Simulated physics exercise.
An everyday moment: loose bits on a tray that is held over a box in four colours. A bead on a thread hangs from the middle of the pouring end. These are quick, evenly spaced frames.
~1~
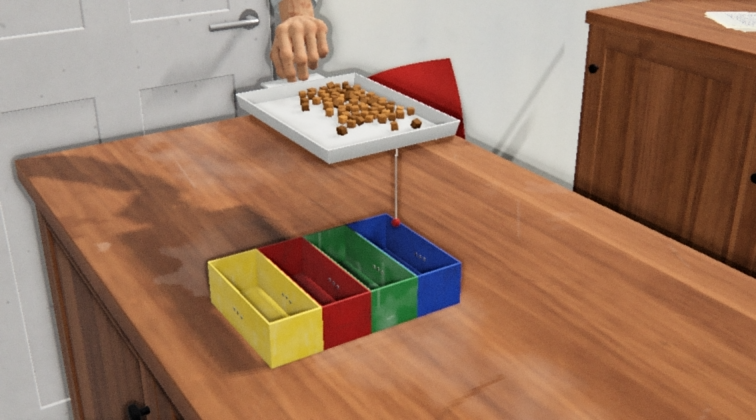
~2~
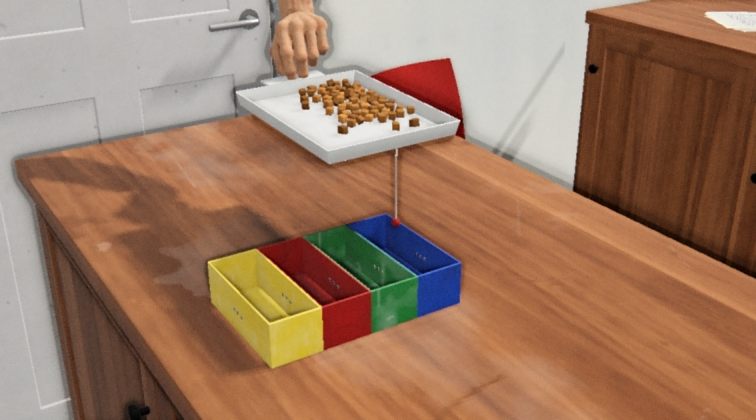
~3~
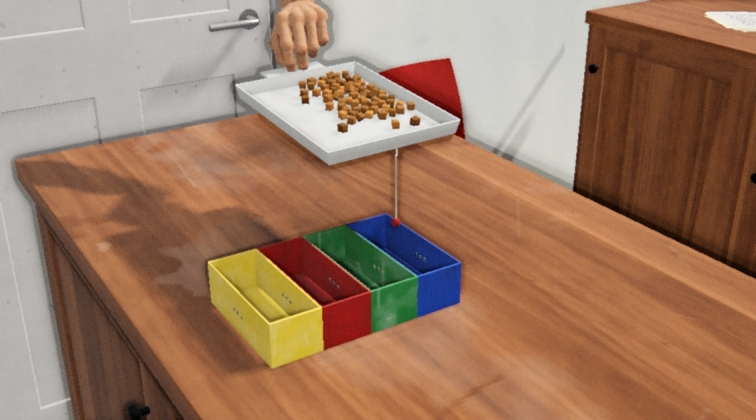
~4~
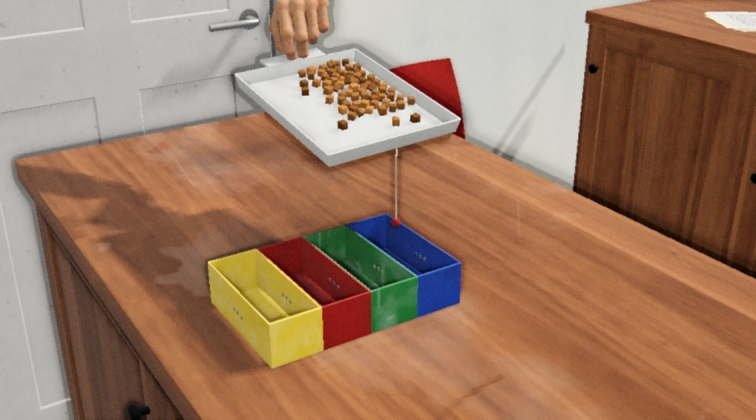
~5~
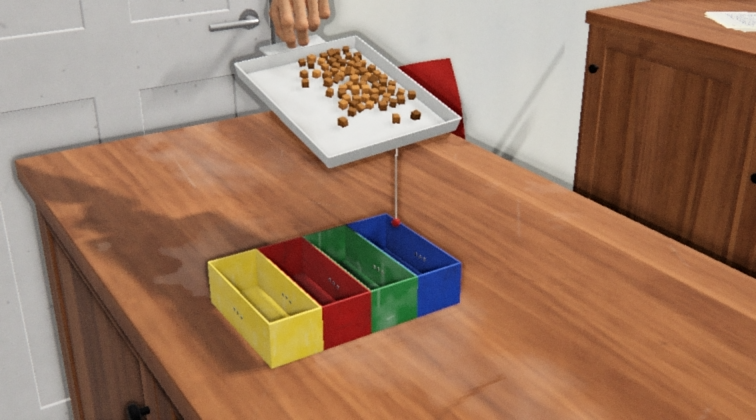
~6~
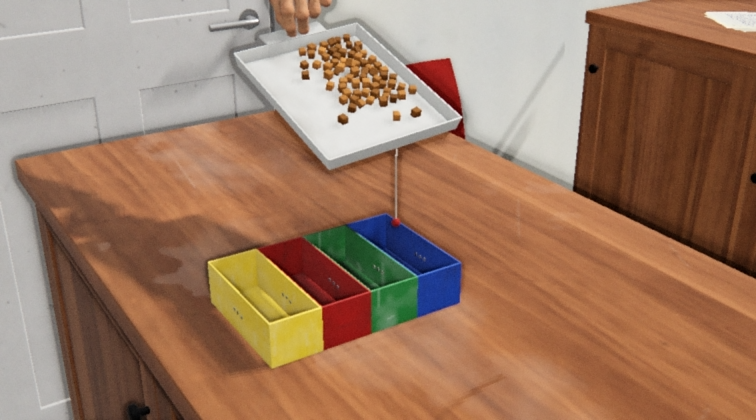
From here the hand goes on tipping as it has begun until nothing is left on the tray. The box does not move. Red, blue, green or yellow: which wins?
Fullest: The green cell.
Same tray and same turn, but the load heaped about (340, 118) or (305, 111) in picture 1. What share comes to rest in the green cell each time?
The first gives 60 %, the second 70 %.
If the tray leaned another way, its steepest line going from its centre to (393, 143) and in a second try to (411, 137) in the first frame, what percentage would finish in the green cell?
The first gives 10 %, the second 0 %.
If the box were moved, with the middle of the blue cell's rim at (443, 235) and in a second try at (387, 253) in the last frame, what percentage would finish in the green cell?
About 30 and 40 per cent.
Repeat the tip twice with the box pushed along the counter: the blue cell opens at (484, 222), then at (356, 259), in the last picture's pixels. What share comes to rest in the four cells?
In turn 90 and 60 in a hundred.
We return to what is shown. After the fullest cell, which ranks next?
It is that blue cell.
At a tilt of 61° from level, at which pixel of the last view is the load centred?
Roughly at (373, 134).
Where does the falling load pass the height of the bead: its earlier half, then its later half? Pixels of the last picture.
Early half (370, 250), late half (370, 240).
Shortly afterwards, tray tipped steeply; all but a few on the tray; a little falling or outside the box.
Next, tray tipped right over; near two thirds on the tray; a little in the green cell; a little in the blue cell; a little in the red cell; a little falling or outside the box.
Some moments later, tray tipped past a quarter turn; near two thirds in the green cell; near a quarter in the blue cell; a little in the red cell; a little falling or outside the box.
In the end, tray tipped past a quarter turn; near two thirds in the green cell; near a quarter in the blue cell; a little in the red cell; none at all in the yellow cell; a little outside the box.
